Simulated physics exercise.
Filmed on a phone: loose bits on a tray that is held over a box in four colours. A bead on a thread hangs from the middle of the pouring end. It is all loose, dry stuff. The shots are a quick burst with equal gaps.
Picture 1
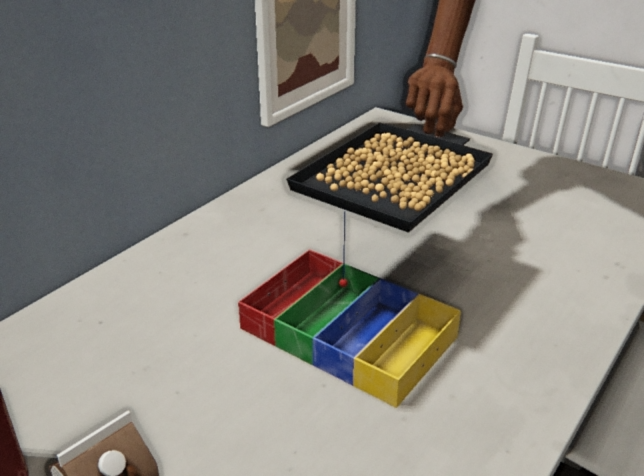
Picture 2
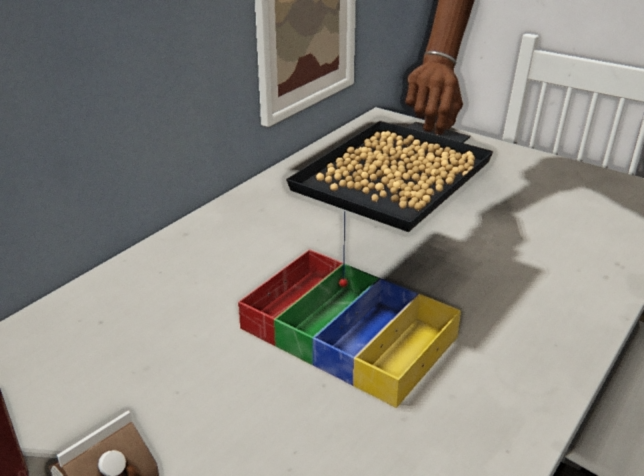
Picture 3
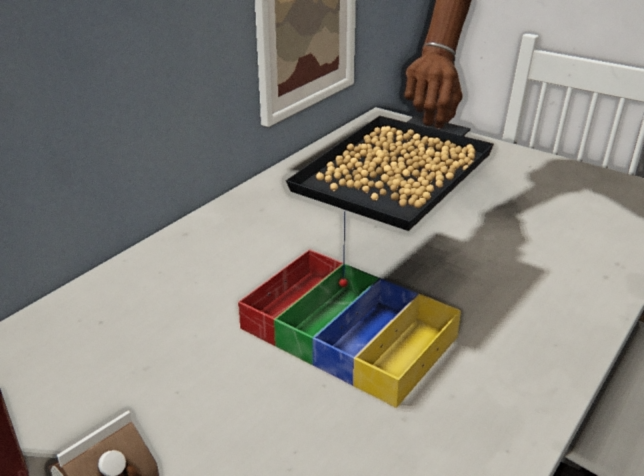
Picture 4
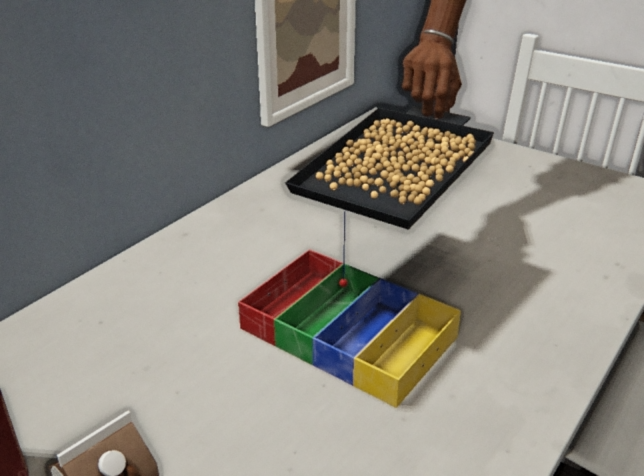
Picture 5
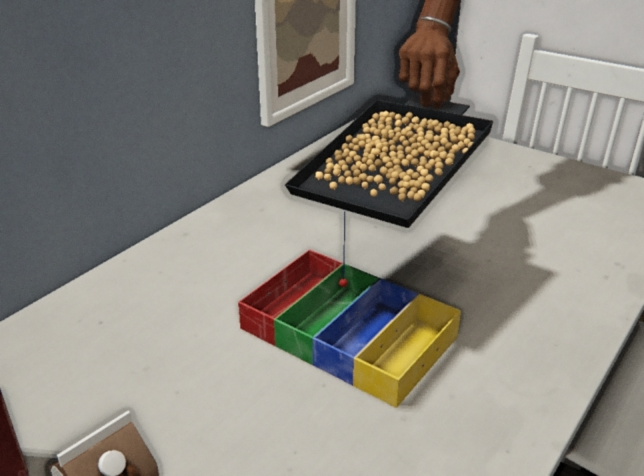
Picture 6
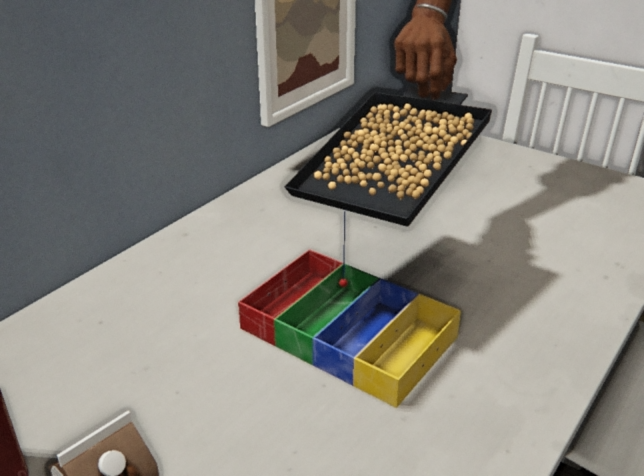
Hand slowly raising the far end of a black tray of dried chickpeas above a red, green, blue and yellow box.
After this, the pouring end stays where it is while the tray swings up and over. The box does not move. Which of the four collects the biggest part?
The red one ends fullest.
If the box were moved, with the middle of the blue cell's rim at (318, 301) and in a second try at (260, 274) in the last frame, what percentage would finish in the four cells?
About 100 and 80 per cent.
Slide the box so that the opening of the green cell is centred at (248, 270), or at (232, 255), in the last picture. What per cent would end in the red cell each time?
About 0 and 0 per cent.
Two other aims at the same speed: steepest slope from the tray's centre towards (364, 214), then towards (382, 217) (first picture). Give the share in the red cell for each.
About 10 and 0 per cent.
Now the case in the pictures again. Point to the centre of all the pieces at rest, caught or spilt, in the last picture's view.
Close to (288, 313).
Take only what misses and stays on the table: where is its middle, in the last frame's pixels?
Roughly at (240, 285).
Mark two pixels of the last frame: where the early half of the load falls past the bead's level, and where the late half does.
Around (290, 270) and then (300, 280).
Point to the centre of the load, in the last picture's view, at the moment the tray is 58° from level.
Roughly at (337, 165).
Just after the last frame, tray tipped steeply; almost all on the tray; just a few falling or outside the box.
A moment on, tray tipped right over; almost all on the tray; just a few in the red cell; just a few in the blue cell; just a few in the green cell; just a few falling or outside the box.
Further on, tray tipped past a quarter turn; roughly two thirds in the red cell; roughly a quarter in the green cell; about a tenth in the blue cell; about a tenth falling or outside the box.
When it is over, tray tipped past a quarter turn; roughly two thirds in the red cell; roughly a quarter in the green cell; about a tenth in the blue cell; not one in the yellow cell; about a tenth outside the box.
